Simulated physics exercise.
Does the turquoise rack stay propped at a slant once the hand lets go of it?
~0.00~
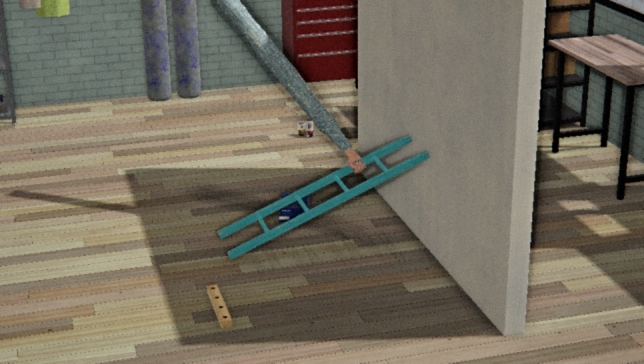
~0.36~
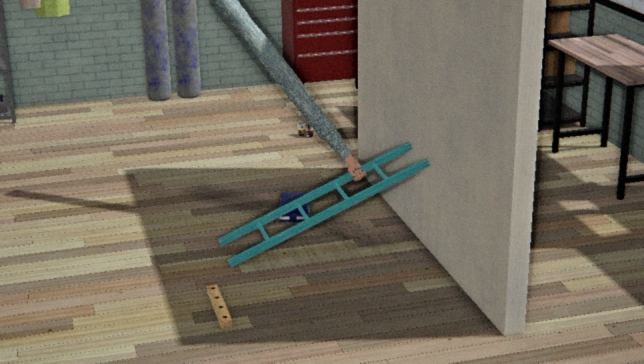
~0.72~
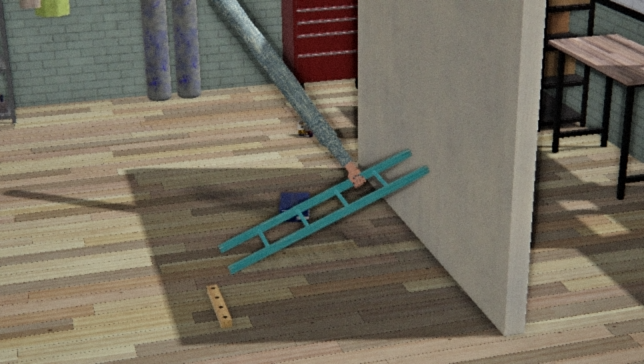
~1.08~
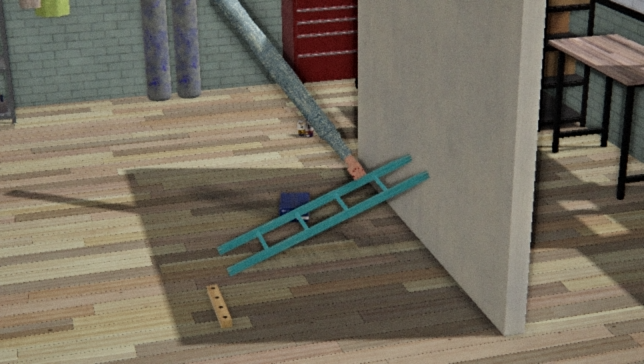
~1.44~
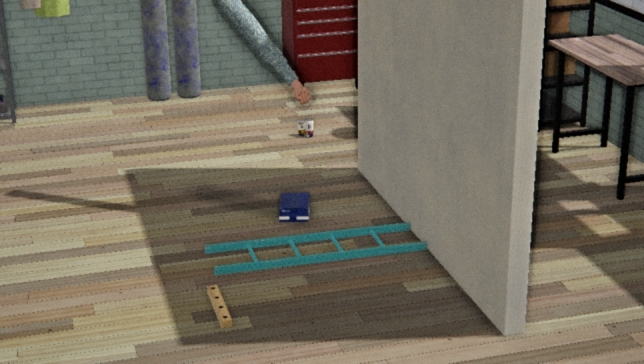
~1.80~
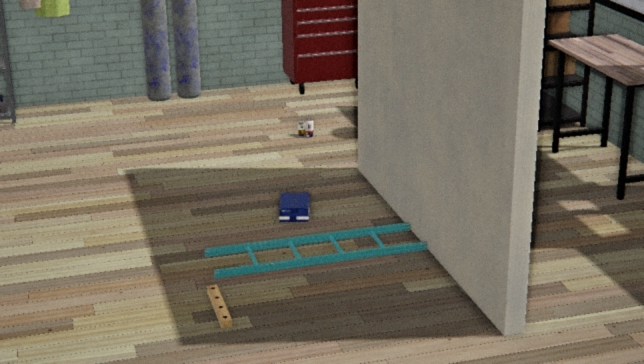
No, the turquoise rack slides out and falls, and it ends up lying flat on the floor.
